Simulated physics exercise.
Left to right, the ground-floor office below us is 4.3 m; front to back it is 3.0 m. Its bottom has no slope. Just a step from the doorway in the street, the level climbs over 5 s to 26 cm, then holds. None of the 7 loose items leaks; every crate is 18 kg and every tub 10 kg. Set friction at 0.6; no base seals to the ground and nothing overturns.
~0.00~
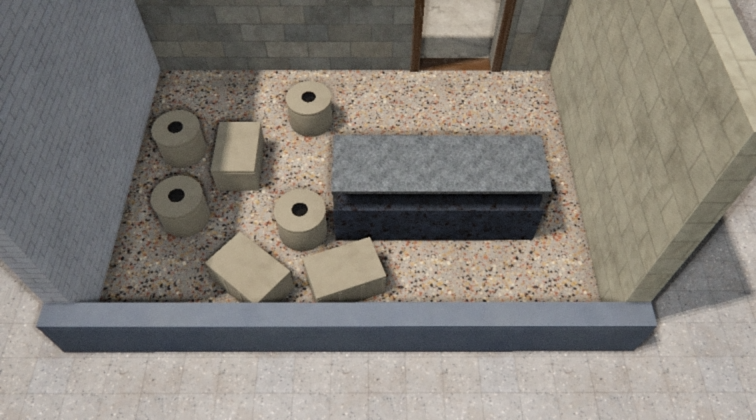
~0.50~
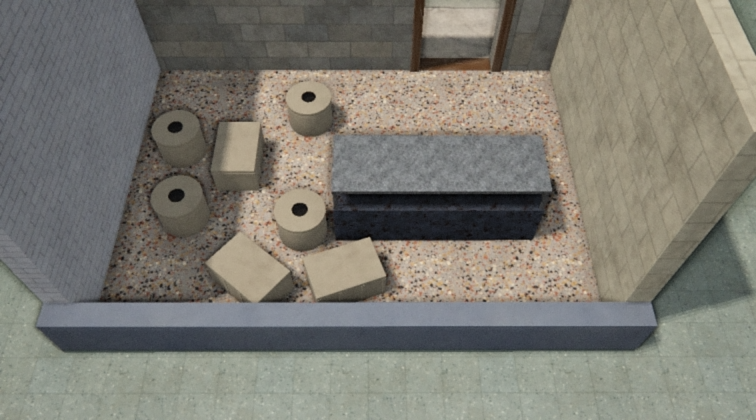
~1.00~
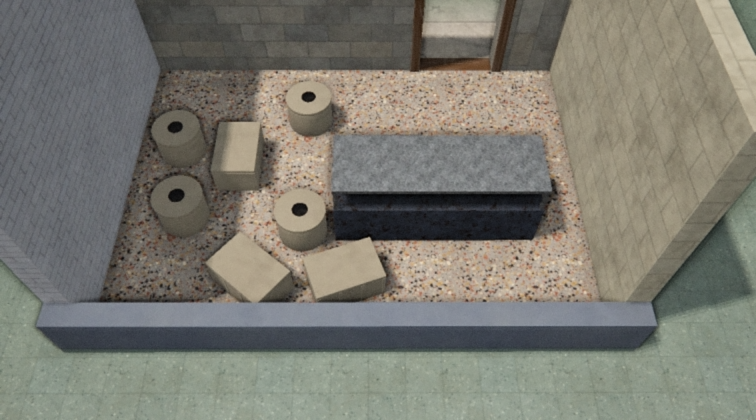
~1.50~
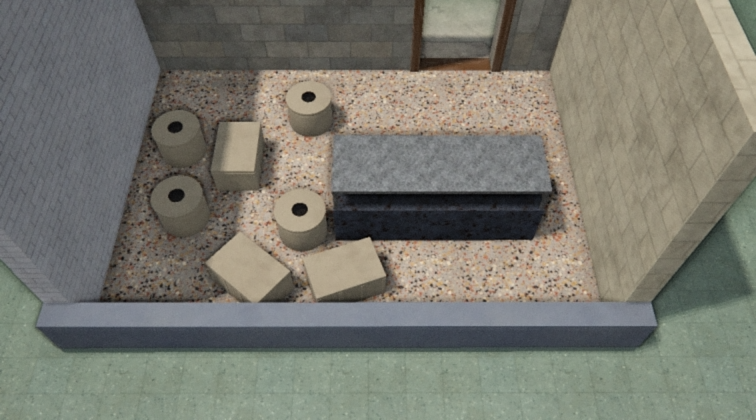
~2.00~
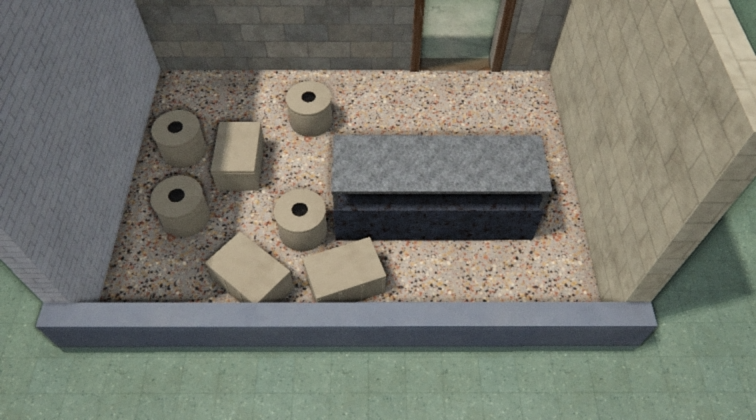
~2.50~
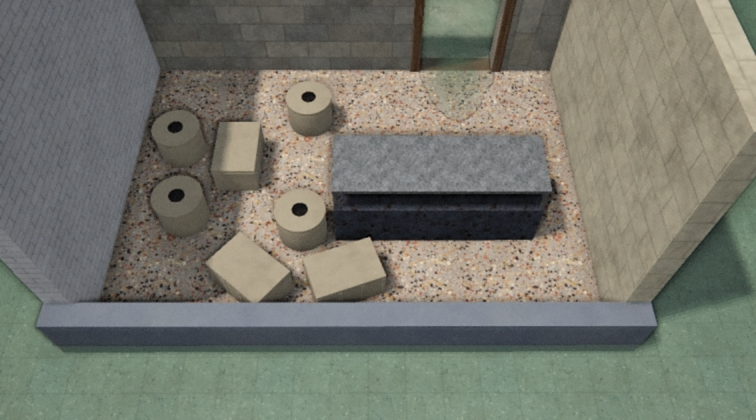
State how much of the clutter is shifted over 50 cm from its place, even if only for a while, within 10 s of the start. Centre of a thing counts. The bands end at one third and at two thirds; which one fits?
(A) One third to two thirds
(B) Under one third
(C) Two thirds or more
Answer: B.
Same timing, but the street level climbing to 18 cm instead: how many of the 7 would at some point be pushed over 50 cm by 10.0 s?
That would make 0 of them.
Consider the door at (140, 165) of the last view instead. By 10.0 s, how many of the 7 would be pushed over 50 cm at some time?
In that case the number is 6.
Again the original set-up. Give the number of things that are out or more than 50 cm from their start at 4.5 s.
The count is 0.
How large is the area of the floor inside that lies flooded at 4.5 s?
Somewhere around 4.0 m2, roughly.
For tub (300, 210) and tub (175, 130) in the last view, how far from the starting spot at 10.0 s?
One is off by 30 cm, the other by 5 cm, in the order asked.
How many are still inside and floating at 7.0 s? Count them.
Count at that moment: 0.
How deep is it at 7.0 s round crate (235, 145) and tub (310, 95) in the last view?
Some 4 cm at the first, some 5 cm at the second.
After 3.5 s 0 of 7 are over 50 cm from their spots; 0 afloat.
After 4.5 s 0 of 7 are over 50 cm from their spots; 0 afloat.
After 7.0 s 0 of 7 are over 50 cm from their spots; 0 afloat.
After 10.0 s 1 of 7 are over 50 cm from their spots, and 1 have been at some point; 3 afloat.
